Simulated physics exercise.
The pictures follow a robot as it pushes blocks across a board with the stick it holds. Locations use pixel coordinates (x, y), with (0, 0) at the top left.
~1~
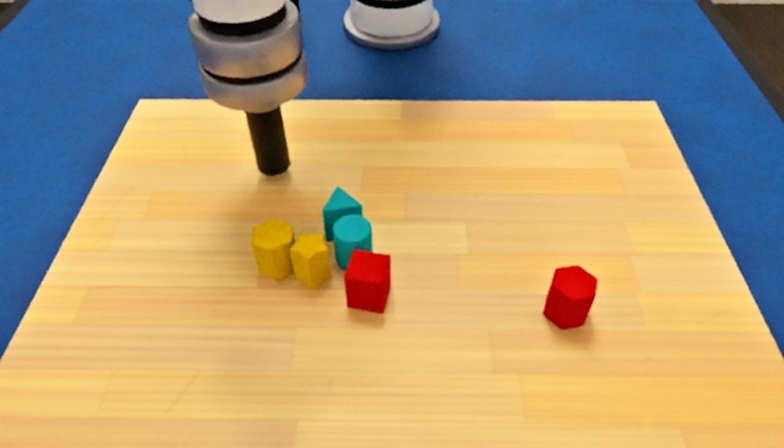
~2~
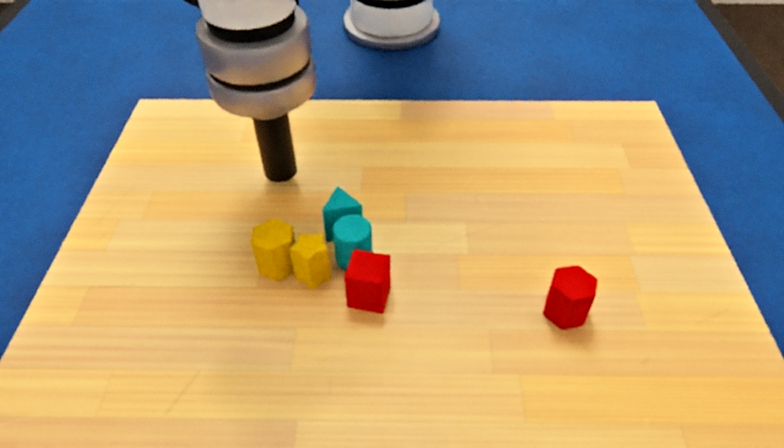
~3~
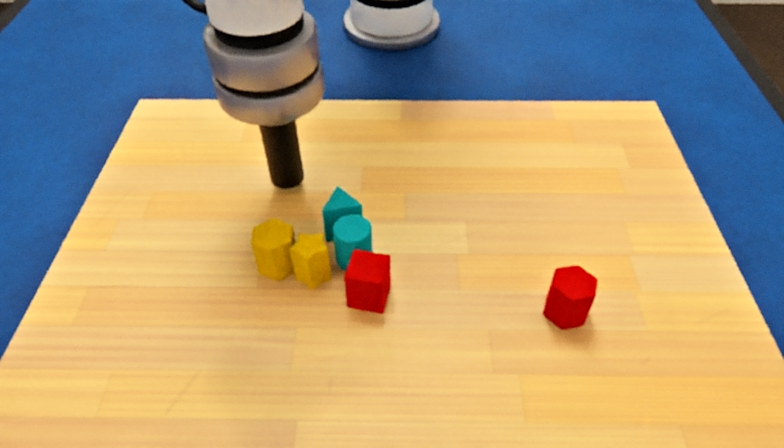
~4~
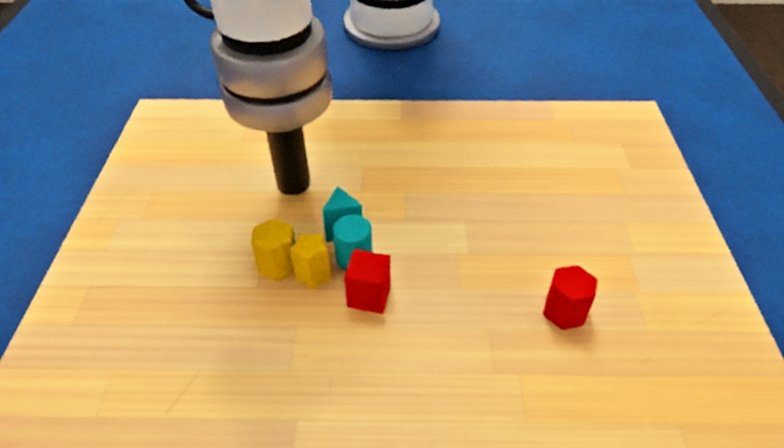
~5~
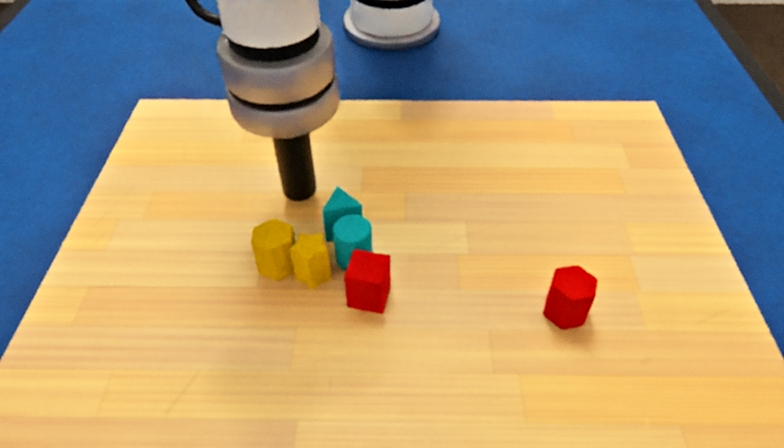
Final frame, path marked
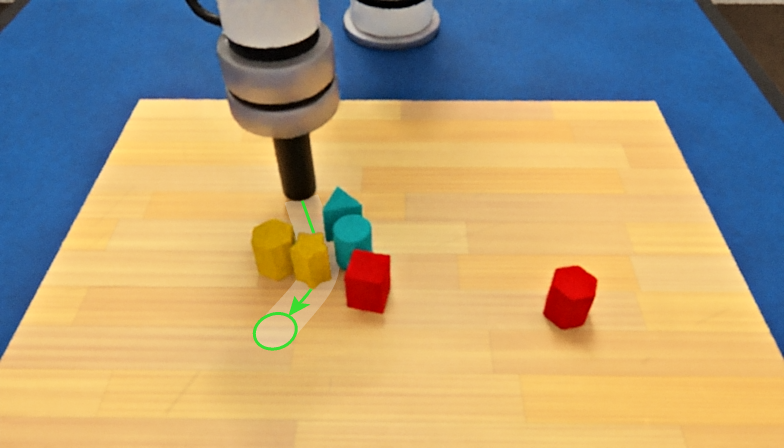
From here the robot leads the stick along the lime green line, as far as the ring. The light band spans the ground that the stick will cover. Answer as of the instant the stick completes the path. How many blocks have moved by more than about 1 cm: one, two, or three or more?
The push moves one block more than 1 cm.
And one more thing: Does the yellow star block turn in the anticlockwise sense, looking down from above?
The answer is yes.
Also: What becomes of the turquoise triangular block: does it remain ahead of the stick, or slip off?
The turquoise triangular block is left behind or beside.
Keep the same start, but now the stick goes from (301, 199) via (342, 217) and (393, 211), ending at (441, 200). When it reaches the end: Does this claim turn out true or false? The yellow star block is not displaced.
My answer: True.
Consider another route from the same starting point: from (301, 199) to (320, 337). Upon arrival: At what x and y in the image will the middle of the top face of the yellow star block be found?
The yellow star block ends near (324, 340).
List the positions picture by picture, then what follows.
Stick tip (274, 165); block tops, yellow hexagon (272, 233); yellow star block (309, 244); turquoise triangular block (341, 200); turquoise circular block (352, 227), in the first frame.
Stick (281, 172); blocks unchanged, in the second frame.
Stick (288, 178); blocks unchanged, in the third frame.
Stick (294, 184); blocks unchanged, in the fourth frame.
Stick (300, 190); yellow hexagon (272, 233); yellow star block (309, 244); turquoise triangular block (341, 200); turquoise circular block (352, 227), in the fifth frame.
Path on the board, from (301, 199) through (315, 238) and (315, 284) to (275, 331).
What follows on the original path. One third of the way, stick (314, 230); turquoise triangular block (343, 202), turned 20° anticlockwise.
Two thirds of the way, stick (313, 276); yellow star block (299, 282); turquoise triangular block (345, 203), turned 30° anticlockwise; turquoise circular block (356, 229).
At the end, stick (273, 322); yellow hexagon in place; yellow star block (274, 333), turned 20° anticlockwise; turquoise triangular block (345, 203), turned 30° anticlockwise; turquoise circular block (356, 229).
